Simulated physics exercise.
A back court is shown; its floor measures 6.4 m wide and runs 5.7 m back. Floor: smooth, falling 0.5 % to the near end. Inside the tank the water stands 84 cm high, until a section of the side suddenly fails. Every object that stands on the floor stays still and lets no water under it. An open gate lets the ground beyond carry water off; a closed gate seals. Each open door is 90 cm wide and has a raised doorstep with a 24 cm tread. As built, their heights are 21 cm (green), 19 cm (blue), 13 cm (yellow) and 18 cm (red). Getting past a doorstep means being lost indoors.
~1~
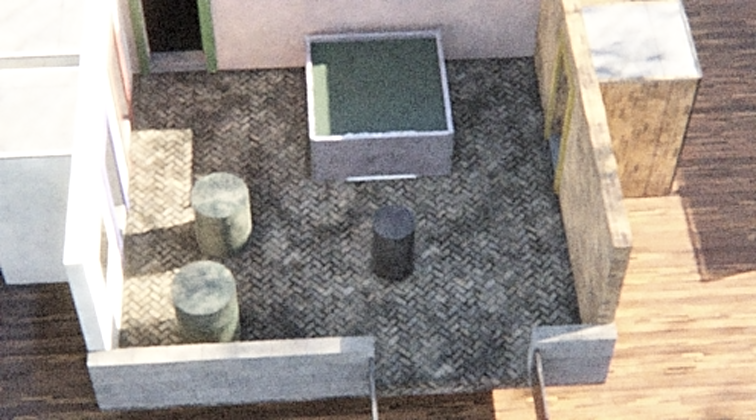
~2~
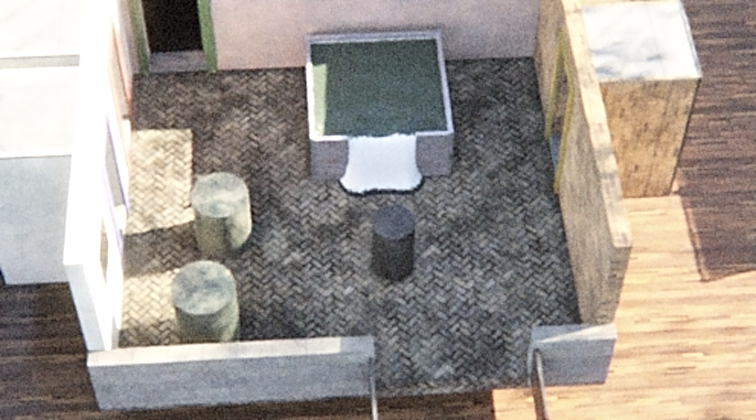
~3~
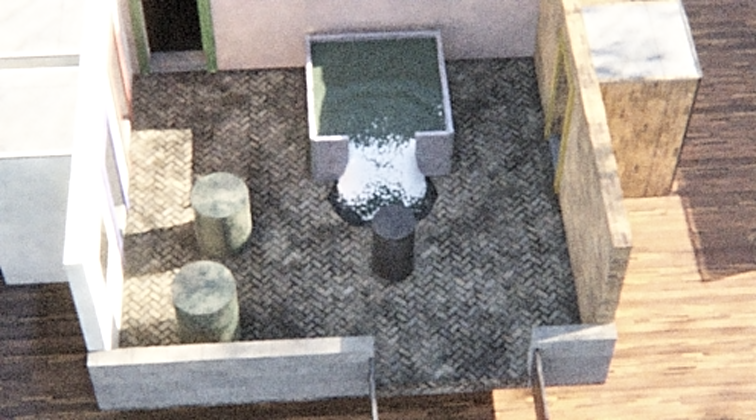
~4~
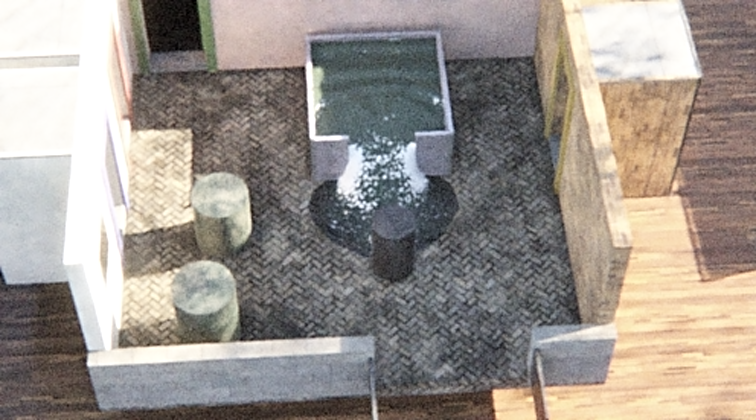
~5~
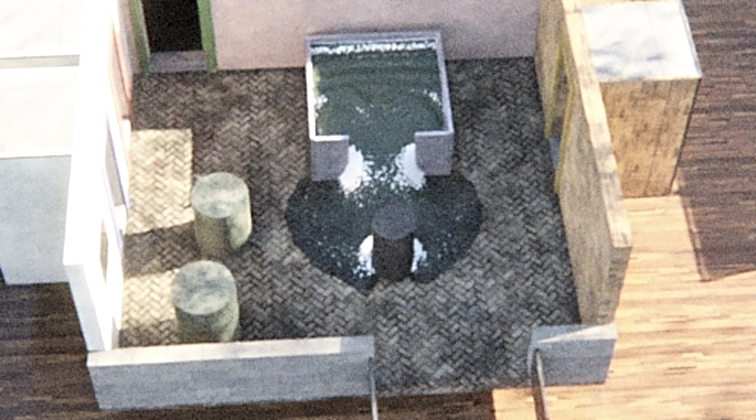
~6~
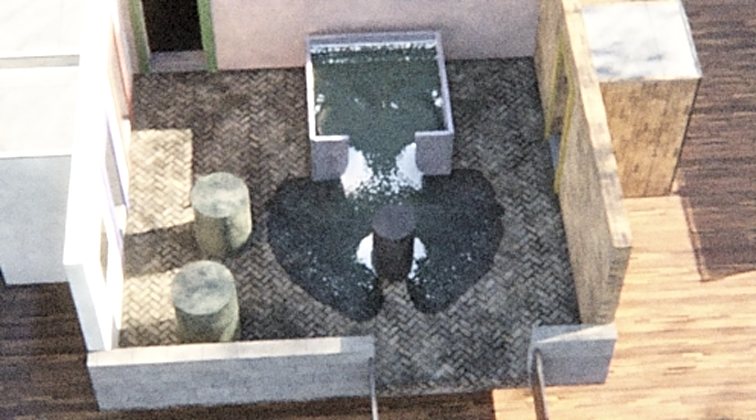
In a walled back court, the front of a raised tank opened and water poured out onto the brick floor, spreading wide and parting around a dark post as it ran forward.
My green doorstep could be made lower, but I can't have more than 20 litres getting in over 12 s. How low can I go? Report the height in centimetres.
You could bring it down to roughly 7.5 cm.
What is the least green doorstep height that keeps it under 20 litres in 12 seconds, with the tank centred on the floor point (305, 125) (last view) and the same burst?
Some 11.0 cm.
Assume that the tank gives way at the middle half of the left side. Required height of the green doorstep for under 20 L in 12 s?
That way, roughly 28 cm.
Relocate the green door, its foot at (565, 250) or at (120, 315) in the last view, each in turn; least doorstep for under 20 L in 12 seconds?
About 16 and 13.5 cm.
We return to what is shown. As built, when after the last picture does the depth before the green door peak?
Roughly at 6.0 s.
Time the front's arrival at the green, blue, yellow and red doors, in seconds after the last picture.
Green 4.0 seconds, blue 2.0 seconds, yellow 1.3 seconds, red 3.0 seconds.
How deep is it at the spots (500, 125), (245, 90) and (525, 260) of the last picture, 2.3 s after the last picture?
Close to 0, 0 and 5 cm, one after the other.
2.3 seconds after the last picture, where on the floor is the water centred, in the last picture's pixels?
(367, 218).
Then, 0.7 s after the last picture water covers 40 % of the floor, deepest (52 cm) near (387, 240); it has not reached the green door.
Then, 2.3 s after the last picture water covers 50 % of the floor, deepest (30 cm) near (387, 240); it has not reached the green door.
Then, 11.3 s after the last picture water covers 100 % of the floor, deepest (10 cm) near (539, 184); 7 cm at the green door, 0 litres in over its 21 cm doorstep.
At the green door as built, the water peaked near 11 cm, 6.1 s after the last picture.
Run again over the same 12 s with other heights there, 31 litres in over 6.5 cm, 6 litres over 9 cm. The limit of 20 litres is kept from about 7.5 cm up.
